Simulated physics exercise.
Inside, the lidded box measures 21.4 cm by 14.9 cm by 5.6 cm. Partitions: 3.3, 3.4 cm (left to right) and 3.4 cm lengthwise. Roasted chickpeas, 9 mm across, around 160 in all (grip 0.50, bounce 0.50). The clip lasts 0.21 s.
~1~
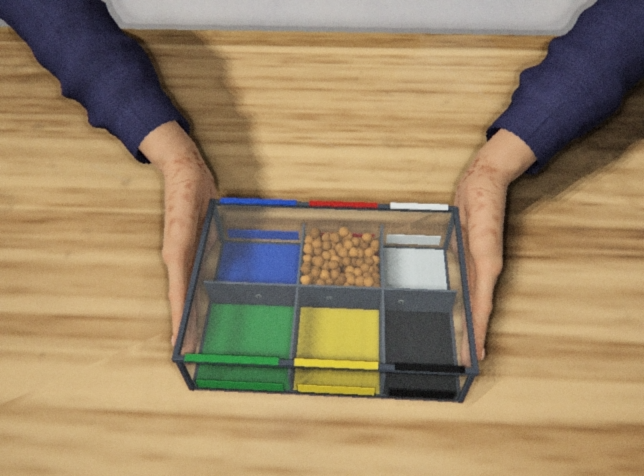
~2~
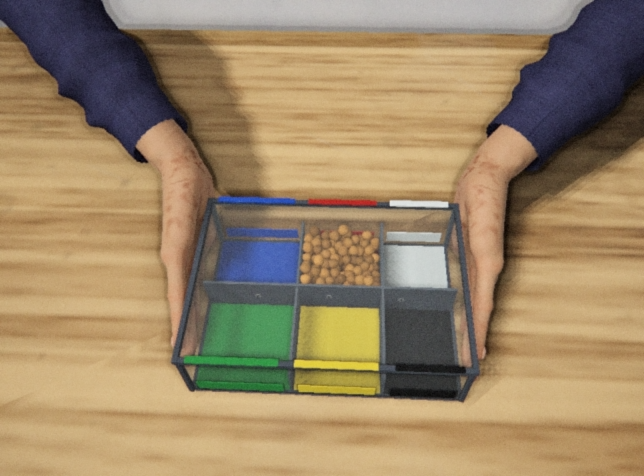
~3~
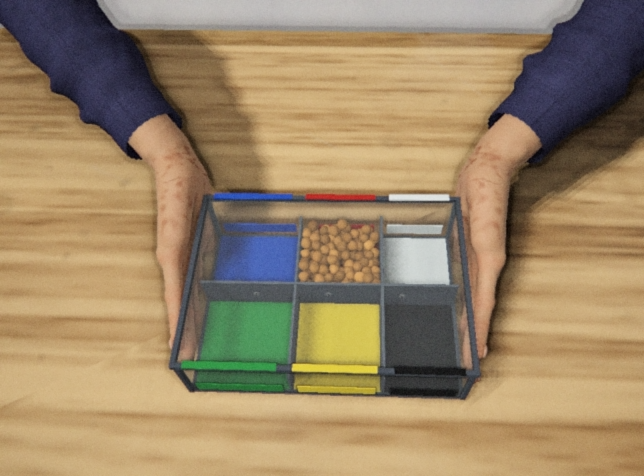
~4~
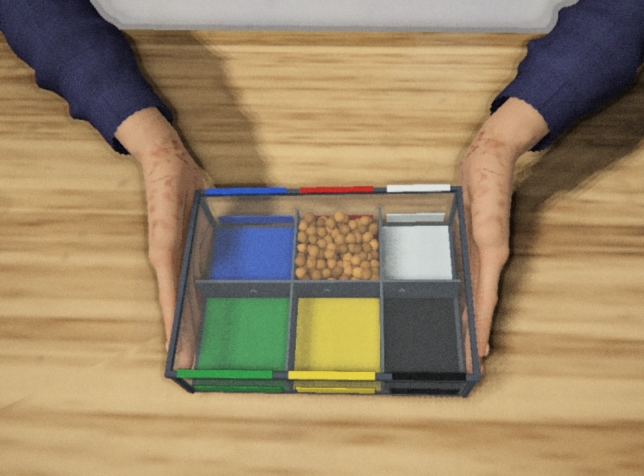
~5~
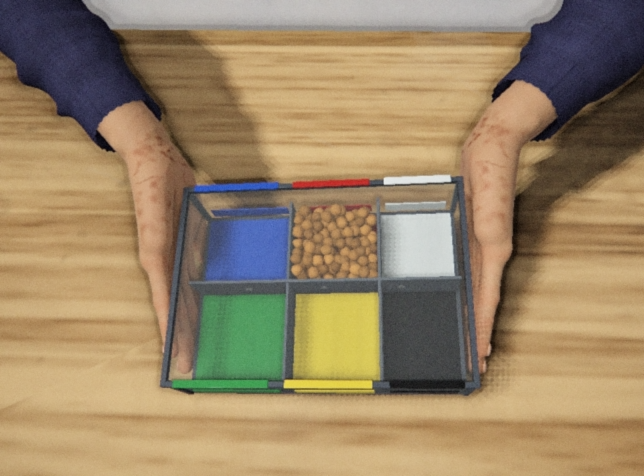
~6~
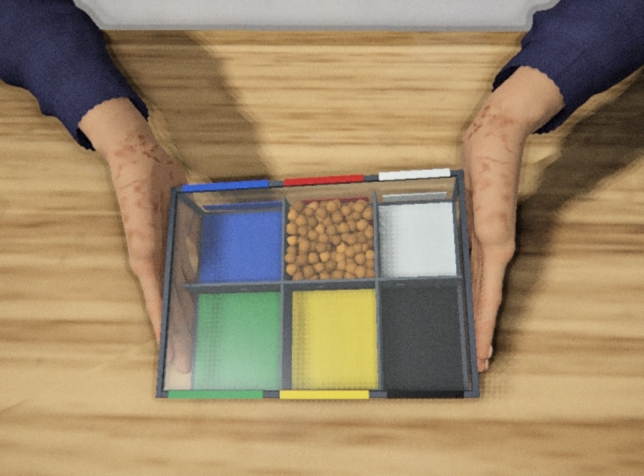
At the start, two hands hold a clear lidded box level over a wooden table, with chickpeas filling the red-marked back middle of six compartments. The hands steadily tilt the box toward the front, its left front corner lowest, while the chickpeas stay in their compartment.
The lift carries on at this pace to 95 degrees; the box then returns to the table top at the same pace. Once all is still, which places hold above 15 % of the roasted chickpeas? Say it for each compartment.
Red yes, blue no, green yes, yellow yes, white no, black no.
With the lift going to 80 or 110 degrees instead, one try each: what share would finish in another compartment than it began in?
Some 55 and 85 per cent.
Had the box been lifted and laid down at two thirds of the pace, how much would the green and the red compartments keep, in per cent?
Green 50, red 30.
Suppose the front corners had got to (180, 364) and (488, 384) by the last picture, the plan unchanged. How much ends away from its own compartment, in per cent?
In that case some 65 per cent.
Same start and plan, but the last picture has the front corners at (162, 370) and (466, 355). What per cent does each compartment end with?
Red 35, blue 5, green 65, yellow 0, white 0, black 0.
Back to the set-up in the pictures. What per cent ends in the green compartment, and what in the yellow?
Green 35; yellow 25.
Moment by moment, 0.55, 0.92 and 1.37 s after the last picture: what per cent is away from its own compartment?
About 40, 55, 60.
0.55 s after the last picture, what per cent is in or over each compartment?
Red 60, blue 5, green 15, yellow 20, white 0, black 0.
Then, 0.55 s after the last picture, tilt 94 degrees; red 60 %, blue 5 %, green 15 %, yellow 20 %.
Then, 0.92 s after the last picture, tilt 39 degrees; red 45 %, green 35 %, yellow 25 %.
Then, 1.37 s after the last picture, tilt 0 degrees; red 40 %, green 35 %, yellow 25 %.
In the end, red 40 %, blue 0 %, green 35 %, yellow 25 %, white 0 %, black 0 %.
